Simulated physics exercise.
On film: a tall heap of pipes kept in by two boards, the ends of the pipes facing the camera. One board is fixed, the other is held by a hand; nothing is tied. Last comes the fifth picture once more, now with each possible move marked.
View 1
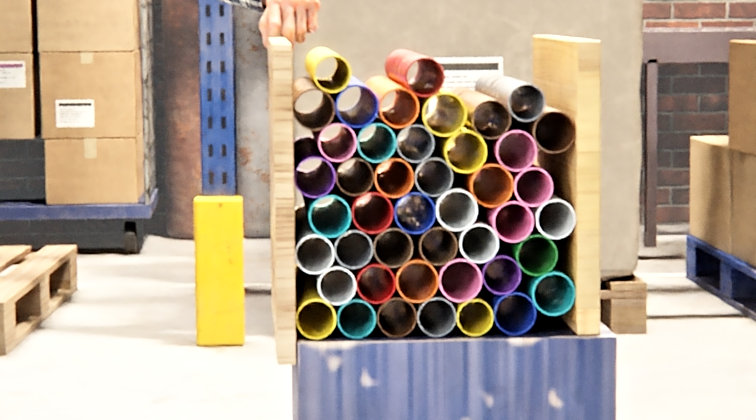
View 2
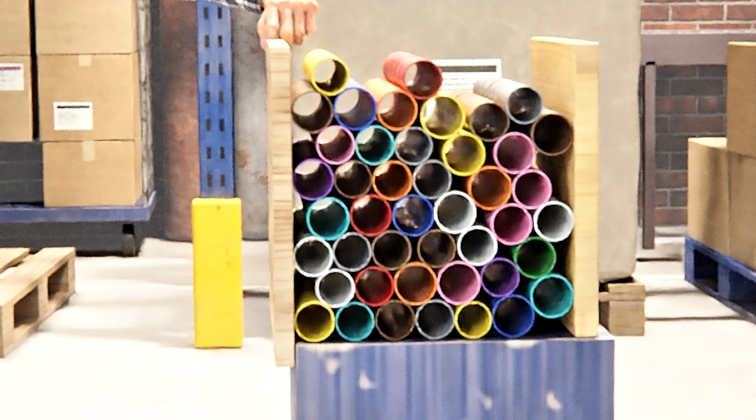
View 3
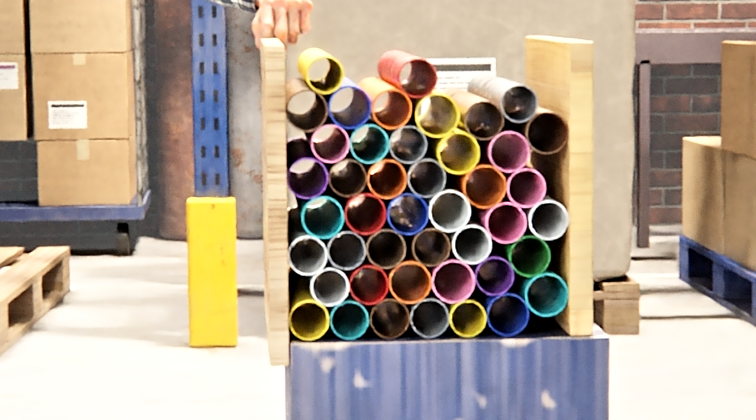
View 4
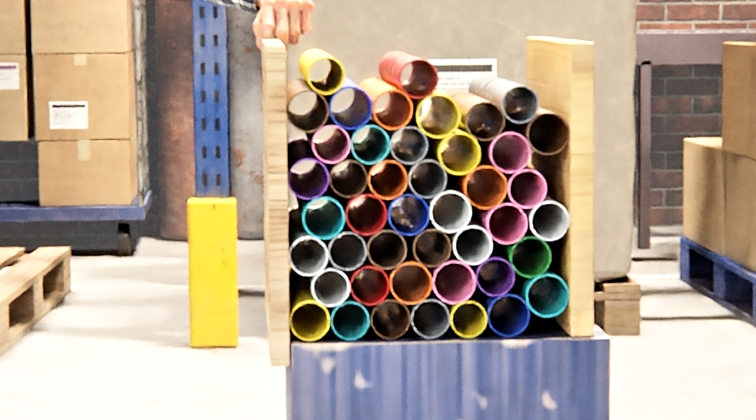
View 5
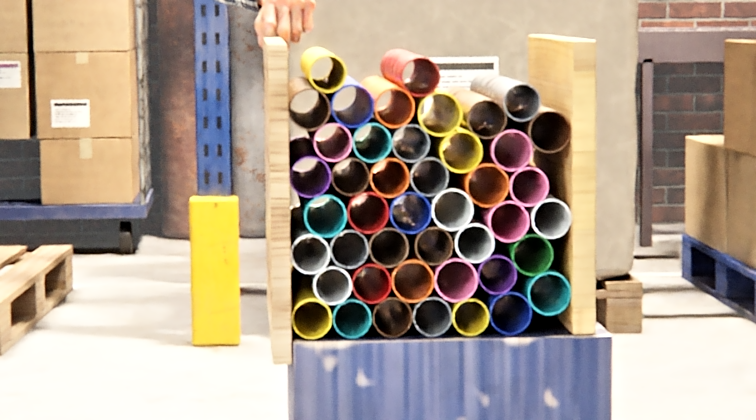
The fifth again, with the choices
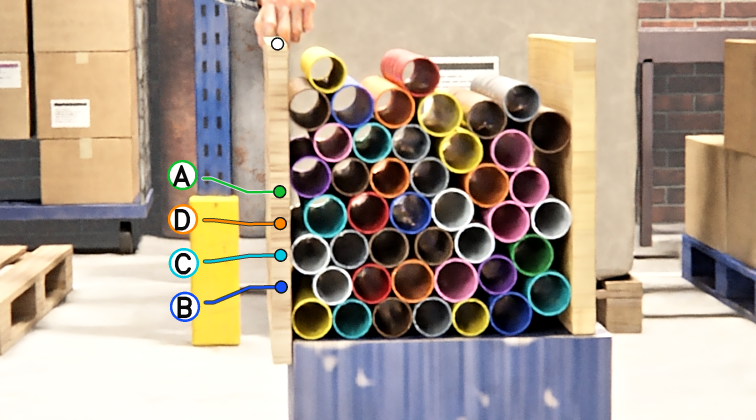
A hand resting on top of the left board, barely moving, as a heap of coloured pipes sits still between two boards.
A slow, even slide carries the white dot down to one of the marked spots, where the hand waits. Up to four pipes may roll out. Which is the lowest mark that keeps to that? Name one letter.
It can be let down to A.
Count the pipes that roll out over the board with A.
The count is two.
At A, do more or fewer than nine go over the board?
Fewer than nine.
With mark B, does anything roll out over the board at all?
Yes.
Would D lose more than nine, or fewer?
Fewer than nine.
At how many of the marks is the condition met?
One of them.
On the marked copy, A at (280, 192); B at (281, 287); C at (281, 255); D at (280, 224); the white dot at (277, 44).
With A. Early on, top of the board (289, 111).
Further on, top of the board (290, 188).
At the end, top of the board (290, 191), two out over the board.
As for the rest, B more than four out over the board; C five out over the board; D five out over the board.
